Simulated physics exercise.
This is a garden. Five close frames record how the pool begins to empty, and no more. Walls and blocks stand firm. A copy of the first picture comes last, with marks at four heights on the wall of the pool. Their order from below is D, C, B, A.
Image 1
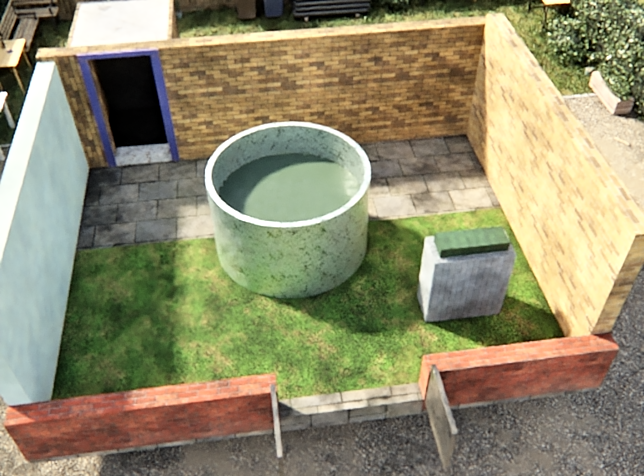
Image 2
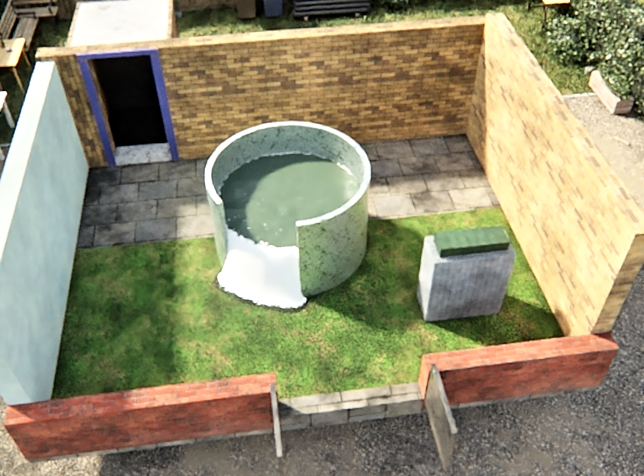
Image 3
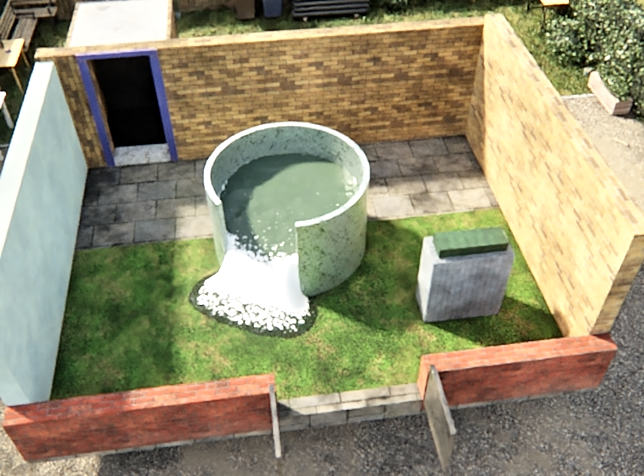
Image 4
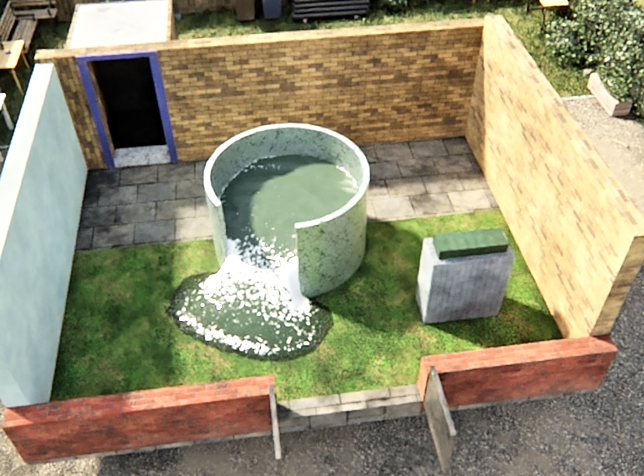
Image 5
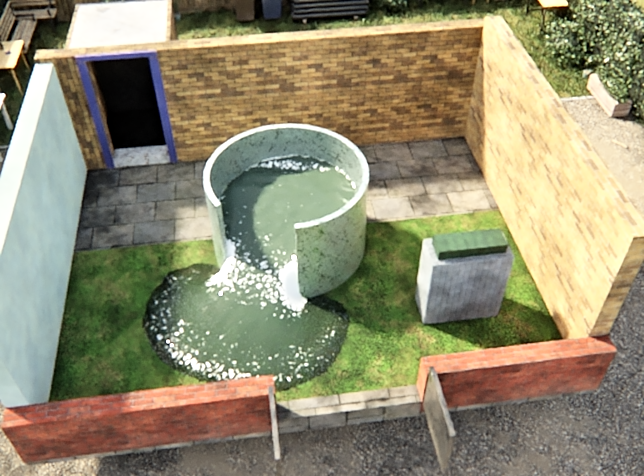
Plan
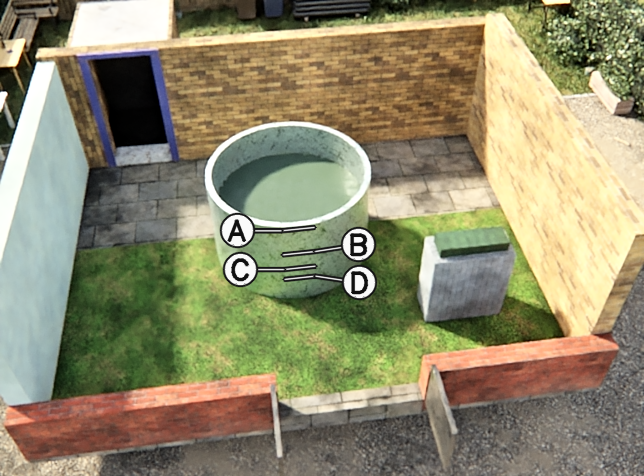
A walled garden is seen from above at an angle, the view staying still throughout. A round, speckled pale-green pool of dark green water stands on grass and grey paving, with a blue-framed doorway behind at left, a grey block with a green top at right, and low red walls around an open gate in front. The pool's front opens, and white, foaming water pours out and spreads across the grass as a widening dark green puddle.
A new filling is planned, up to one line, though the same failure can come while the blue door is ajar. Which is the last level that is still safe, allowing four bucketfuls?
B will do.
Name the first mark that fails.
Mark A.
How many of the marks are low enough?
Three of them.
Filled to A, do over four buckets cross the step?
Yes, it does.
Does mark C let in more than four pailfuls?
No.
On the marked copy, A at (297, 229); B at (299, 253); C at (299, 267); D at (300, 277); from the bottom up D, C, B, A.
With A, about 11 bucketfuls get in.
With B, a splash gets over, under a bucket.
With C, nothing gets over.
With D, nothing gets over.
